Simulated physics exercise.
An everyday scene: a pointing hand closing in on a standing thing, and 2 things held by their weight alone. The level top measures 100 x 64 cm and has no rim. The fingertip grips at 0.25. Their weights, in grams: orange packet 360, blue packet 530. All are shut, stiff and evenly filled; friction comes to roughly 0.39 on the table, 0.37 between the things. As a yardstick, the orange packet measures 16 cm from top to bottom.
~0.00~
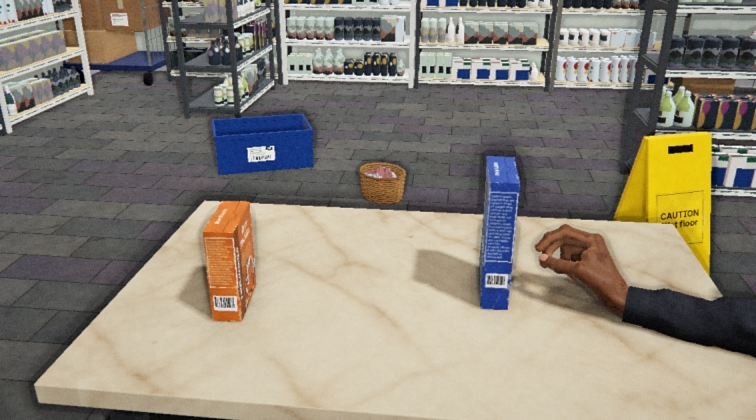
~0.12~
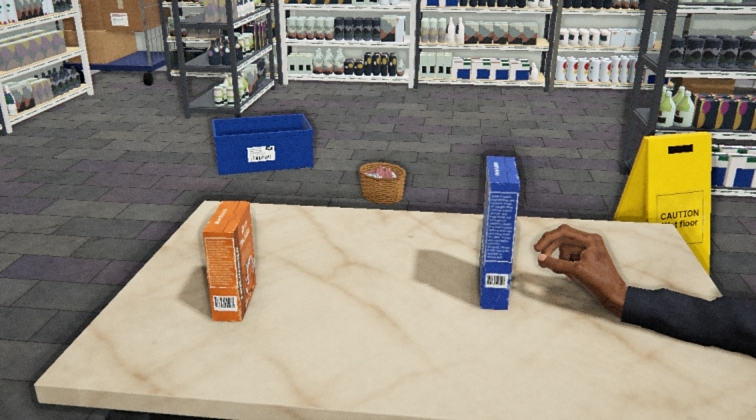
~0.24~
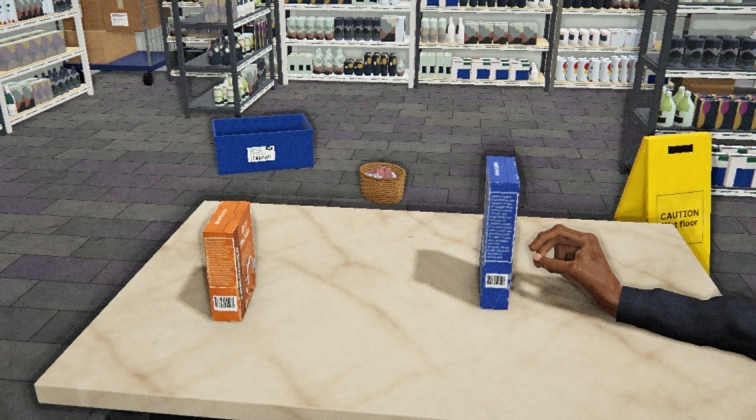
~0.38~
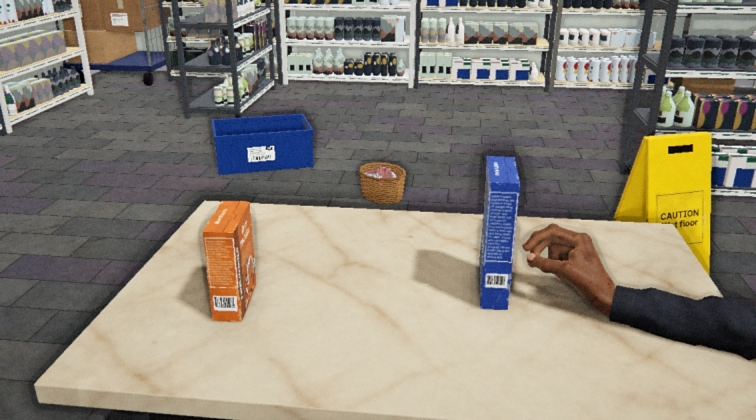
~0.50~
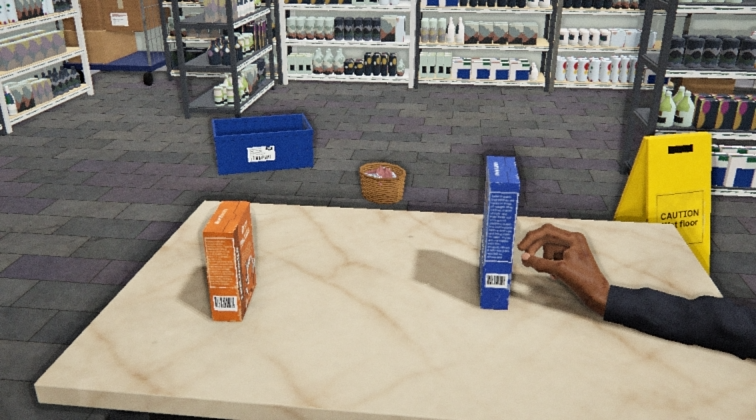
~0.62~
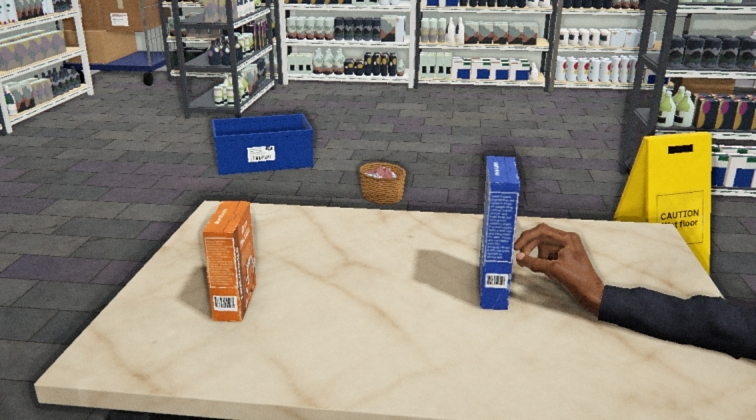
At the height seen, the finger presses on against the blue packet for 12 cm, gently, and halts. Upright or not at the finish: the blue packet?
The blue packet topples.
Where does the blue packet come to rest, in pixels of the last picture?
Near (406, 274).
After 1.22 s, finger moved 8 cm; blue packet leaning 30° near (459, 232).
After 1.42 s, finger moved 9 cm; blue packet on its side near (407, 277).
At rest (3.0 s), tipped over on the table, blue packet; orange packet in place, give or take 5 cm. Seen from the same camera at the end, blue packet near (407, 274).
